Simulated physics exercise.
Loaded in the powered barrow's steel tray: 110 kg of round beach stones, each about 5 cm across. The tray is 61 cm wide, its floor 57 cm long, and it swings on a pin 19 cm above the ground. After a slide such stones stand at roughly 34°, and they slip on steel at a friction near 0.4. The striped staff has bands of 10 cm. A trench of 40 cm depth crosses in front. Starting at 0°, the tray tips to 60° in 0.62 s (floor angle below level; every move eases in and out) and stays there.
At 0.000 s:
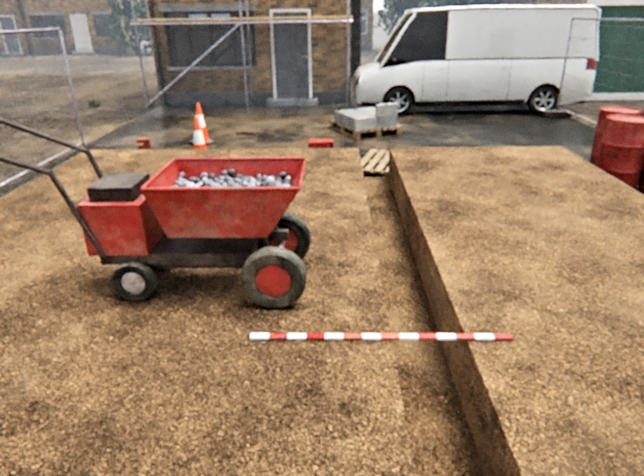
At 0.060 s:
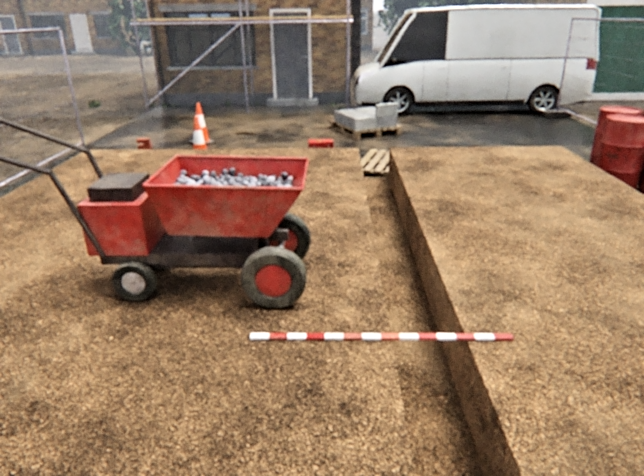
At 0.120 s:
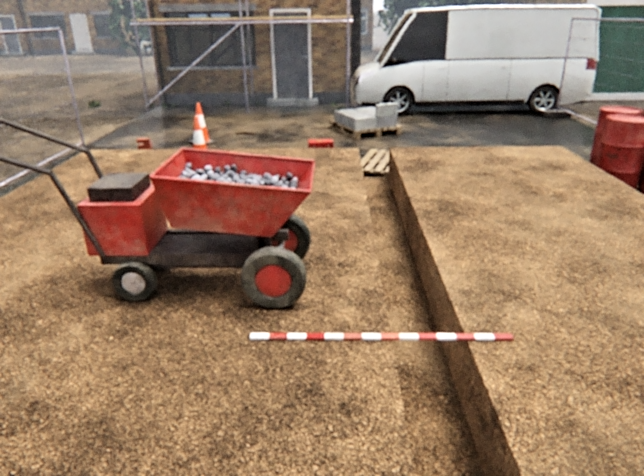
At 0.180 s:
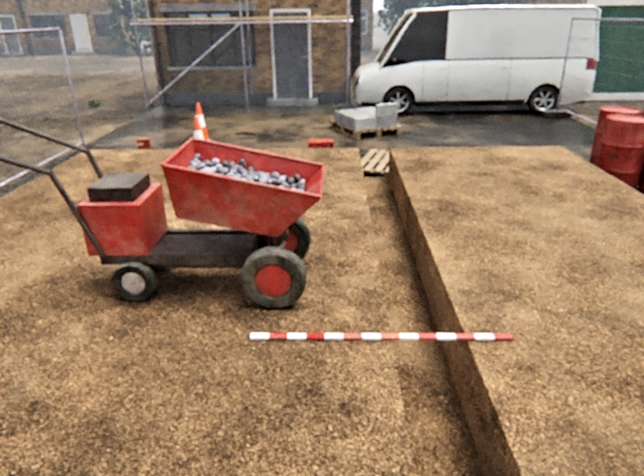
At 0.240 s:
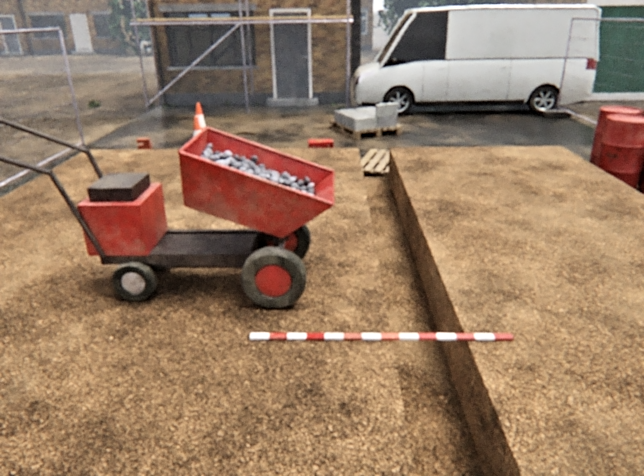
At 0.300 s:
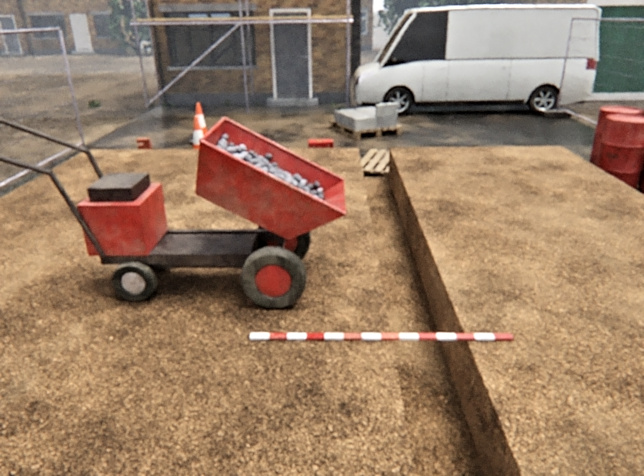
On a building site of brown gravelly ground, seen from slightly above by a still camera, a trench edge runs away from the viewer before a brick building. A red powered barrow loaded with grey stones stands at left, with a red-and-white staff in front, an orange cone behind, a white van beyond and red drums at right. The barrow's tray tilts steadily, its left end rising and its right lip lowering, while the stones ride inside.
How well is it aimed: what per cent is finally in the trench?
Roughly 63 per cent ends in the trench.
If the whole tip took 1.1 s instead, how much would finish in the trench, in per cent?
It would be near 70 per cent.
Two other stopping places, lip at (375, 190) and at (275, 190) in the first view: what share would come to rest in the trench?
First some 15, then 55 per cent.
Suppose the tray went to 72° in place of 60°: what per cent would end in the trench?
It would be near 95 per cent.
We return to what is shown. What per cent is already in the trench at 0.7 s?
Some 5 per cent.
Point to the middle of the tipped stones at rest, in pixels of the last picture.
Around (415, 327).
After 0.5 s the floor is at 50°; 100 % in the tray; the foremost stones are at (345, 224).
After 0.7 s the floor is at 60°; 91 % in the tray, 2 % short of the trench, 7 % in the trench; the foremost stones are at (411, 255).
After 1.1 s the floor is at 60°; 47 % in the tray, 3 % short of the trench, 43 % in the trench, 8 % past the trench; the foremost stones are at (502, 287).
After 3.0 s the floor is at 60°; 28 % in the tray, 1 % short of the trench, 63 % in the trench, 8 % past the trench; the foremost stones are at (596, 258).
